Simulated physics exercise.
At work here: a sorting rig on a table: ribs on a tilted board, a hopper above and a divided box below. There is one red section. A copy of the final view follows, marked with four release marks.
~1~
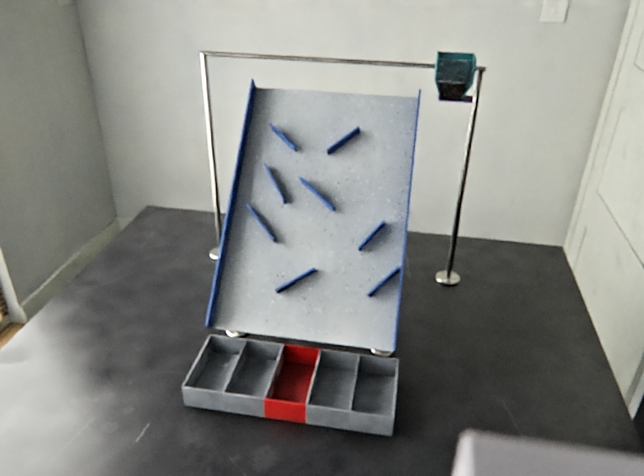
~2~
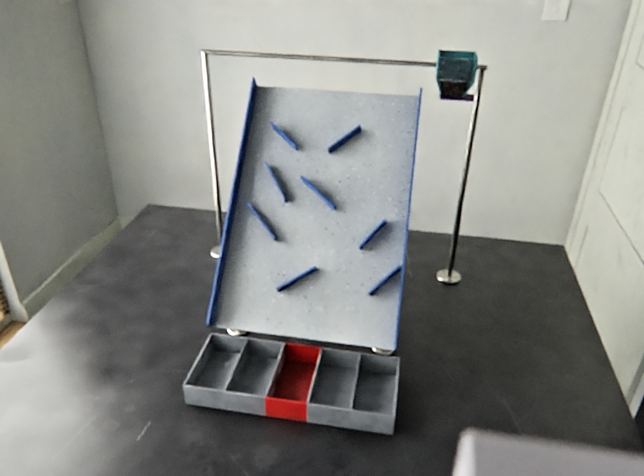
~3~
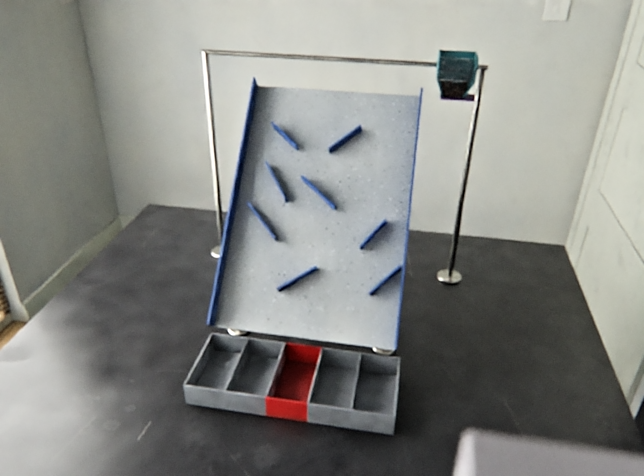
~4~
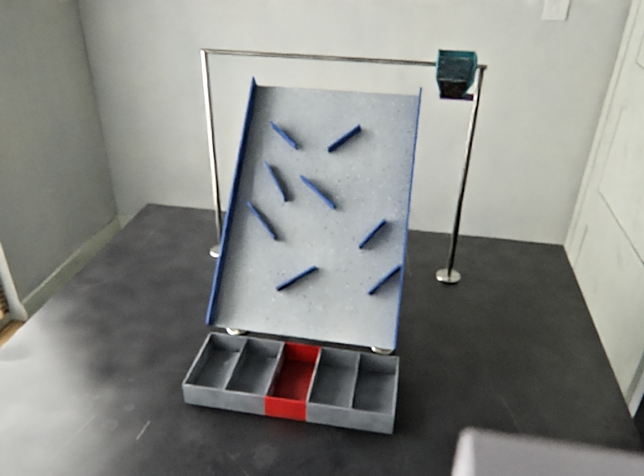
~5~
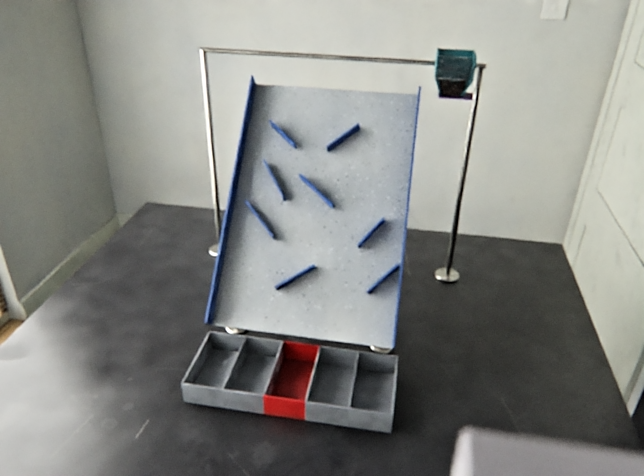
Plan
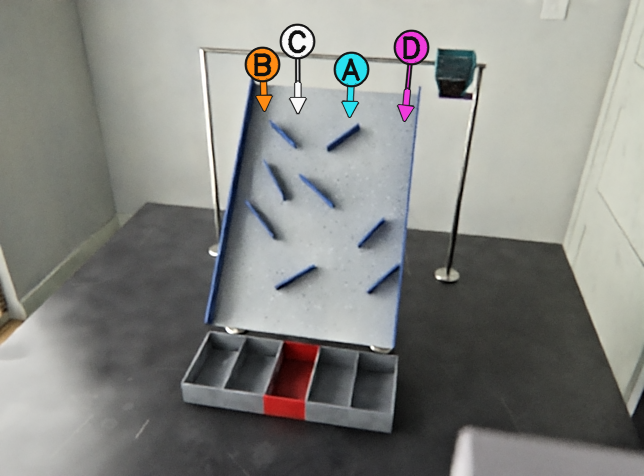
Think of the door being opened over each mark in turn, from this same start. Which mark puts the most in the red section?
Best: D.
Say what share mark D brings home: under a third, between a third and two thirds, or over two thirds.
Between a third and two thirds.
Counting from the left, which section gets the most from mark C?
The fourth.
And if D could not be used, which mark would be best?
Mark C.
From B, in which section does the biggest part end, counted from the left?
The first.
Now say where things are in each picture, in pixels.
Hopper near (452, 89), allspice berries, door shut, in the first frame.
Ribs (271, 122) to (296, 145), (328, 149) to (360, 125), (265, 161) to (285, 199), in the second frame.
Ribs (302, 176) to (334, 206), (247, 202) to (275, 238), (360, 247) to (386, 219), in the third frame.
Ribs (276, 288) to (315, 266), (368, 293) to (399, 265), in the fourth frame.
Red section near (284, 406), number 3 of 5 from the left, in the fifth frame.
On the marked copy, mark A meets the board at (349, 111); mark B meets the board at (264, 105); mark C meets the board at (297, 107); mark D meets the board at (404, 115).
With A, a small share in the red section, the bulk in other sections.
With B, a small share in the red section, the bulk in other sections.
With C, close to a quarter in the red section, the bulk in other sections, only a few outside the box.
With D, close to half in the red section, close to a third in other sections, a small share held on the board, only a few outside the box.
